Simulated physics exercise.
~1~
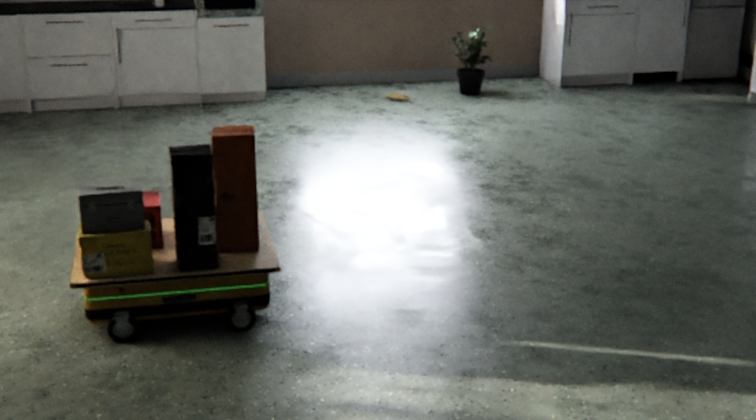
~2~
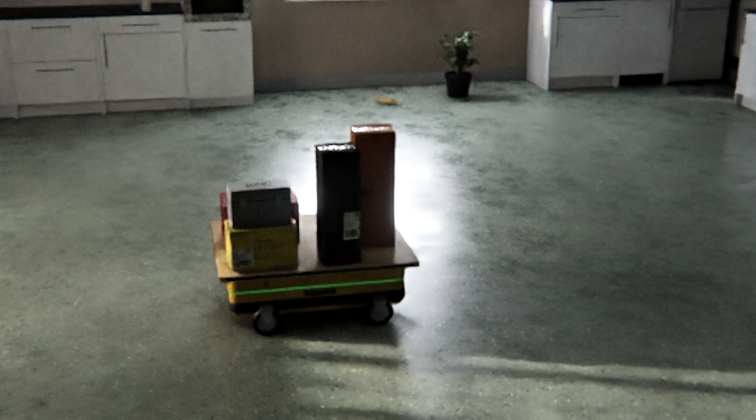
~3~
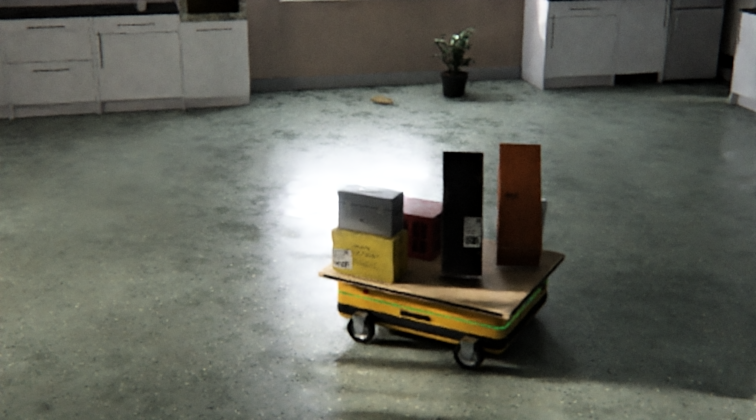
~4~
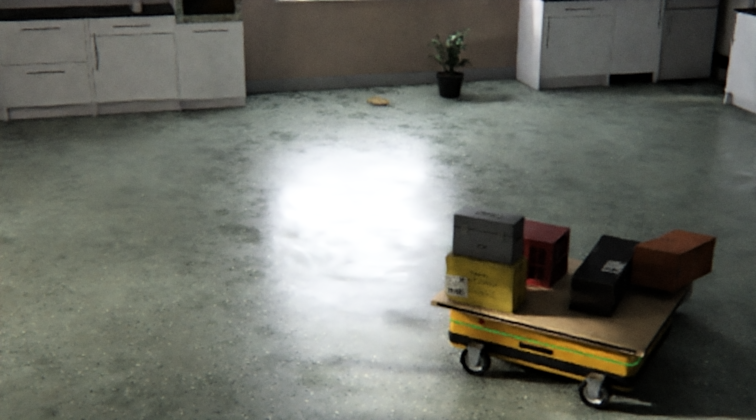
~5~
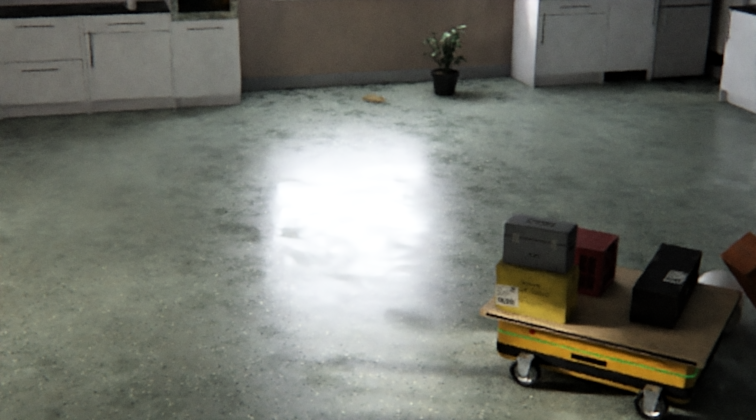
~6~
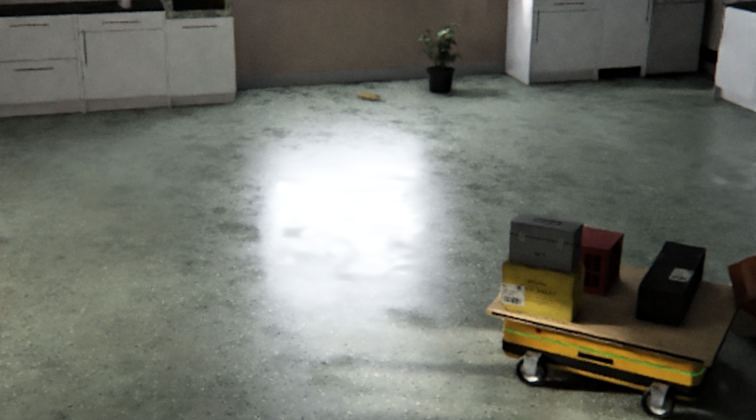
Self-driving cart rolling right and turning, its tall black box toppling onto the deck and orange box falling off the side.
